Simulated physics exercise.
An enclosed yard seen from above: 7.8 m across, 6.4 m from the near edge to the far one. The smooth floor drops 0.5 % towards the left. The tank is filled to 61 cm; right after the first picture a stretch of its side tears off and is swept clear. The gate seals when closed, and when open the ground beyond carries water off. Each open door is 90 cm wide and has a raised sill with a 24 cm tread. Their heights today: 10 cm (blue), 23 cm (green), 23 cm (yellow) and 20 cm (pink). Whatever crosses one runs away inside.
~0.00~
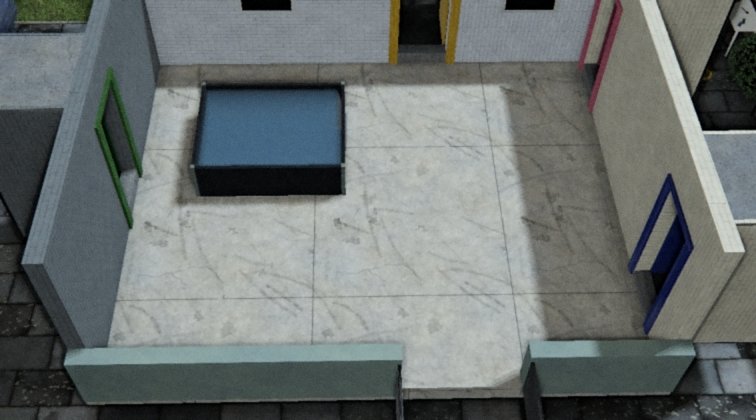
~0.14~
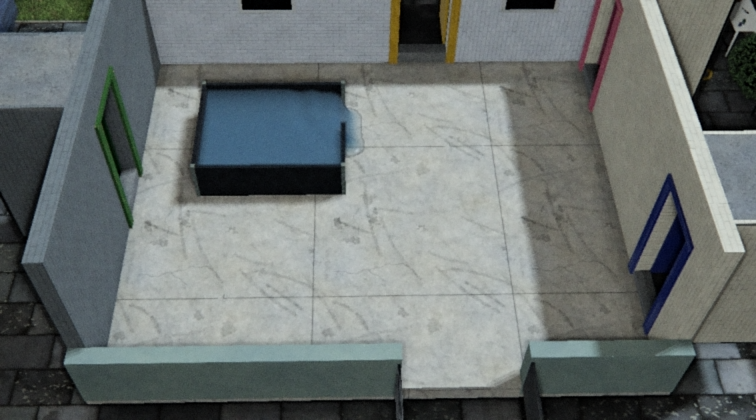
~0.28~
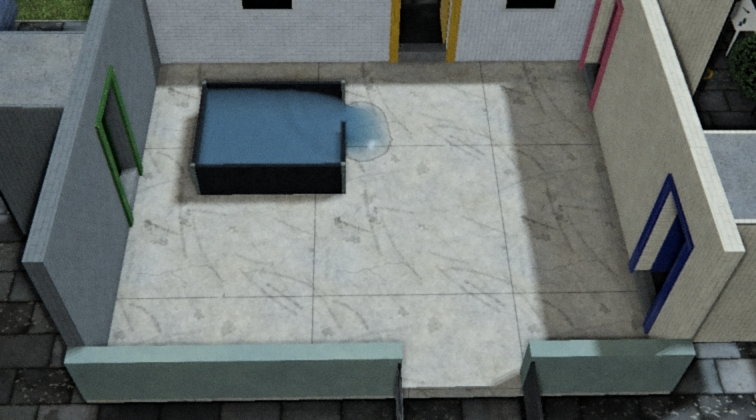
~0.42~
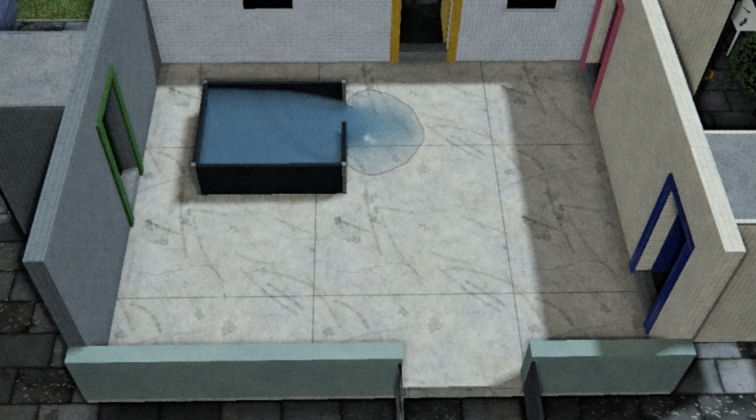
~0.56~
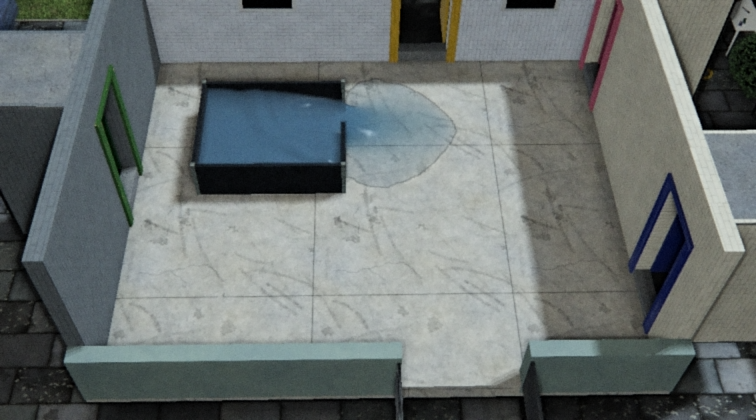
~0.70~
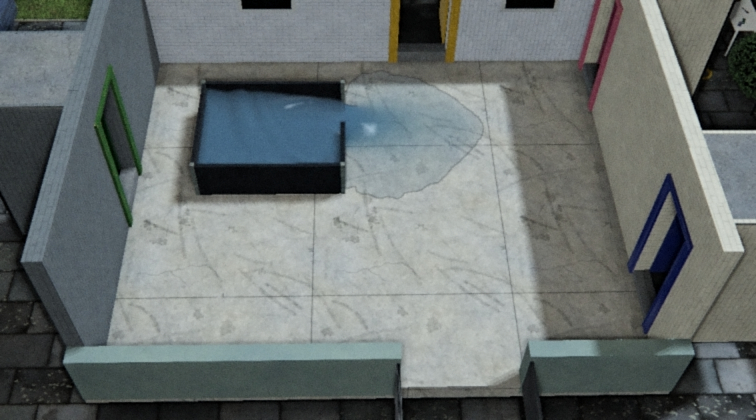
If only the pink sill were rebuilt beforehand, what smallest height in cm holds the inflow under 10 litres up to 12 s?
Close to 25 cm is just enough.
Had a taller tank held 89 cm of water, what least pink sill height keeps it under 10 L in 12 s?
Some 39 cm.
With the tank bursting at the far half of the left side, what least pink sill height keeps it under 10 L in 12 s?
Some 12.0 cm.
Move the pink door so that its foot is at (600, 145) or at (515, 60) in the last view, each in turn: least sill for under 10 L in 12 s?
Roughly 15 and 14.5 cm.
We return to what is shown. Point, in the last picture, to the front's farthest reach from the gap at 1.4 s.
Near (591, 119).
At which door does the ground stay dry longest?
It is the green one.
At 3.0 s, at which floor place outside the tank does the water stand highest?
At about (581, 77).
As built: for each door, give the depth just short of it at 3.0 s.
Depths in cm: Blue 2, green 0, yellow 12, pink 29.
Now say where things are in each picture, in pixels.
The tank at (271, 127) is whole and still, 61 cm deep; the pink door at (598, 46) is dry, in the first frame.
Water pours out at (342, 124) and has run 0.3 m, to (358, 150); about 8 cm deep outside, 61 cm at the back, in the second frame.
The gap is at (342, 124), the front 0.7 m out at (386, 144); the back of the tank holds 61 cm, in the third frame.
The gap is at (343, 124), the front 1.3 m out at (418, 141); the back of the tank holds 61 cm, in the fourth frame.
Water pours out at (342, 124) and has run 1.9 m, to (451, 132); about 5 cm deep outside, 61 cm at the back, in the fifth frame.
The gap is at (341, 124), the front 2.4 m out at (477, 130); the back of the tank holds 61 cm; the pink door at (598, 45), 4.6 m from the gap, is still 2.3 m from the nearest water, in the sixth frame.
After 1.4 s water covers 25 % of the floor, deepest (36 cm) near (346, 129); it has not reached the pink door.
After 3.0 s water covers 40 % of the floor, deepest (30 cm) near (581, 77); 29 cm at the pink door, 14 litres in over its 20 cm sill.
After 12.0 s water covers 90 % of the floor, deepest (9 cm) near (102, 376); 6 cm at the pink door, 33 litres in over its 20 cm sill.
At the pink door as built, the water arrived by 1.6 s and peaked near 29 cm at 2.8 s.
Run again over the same 12 s with other heights there, 25 litres in over 21.5 cm, 3 litres over 29 cm. The limit of 10 litres is kept from about 25 cm up.
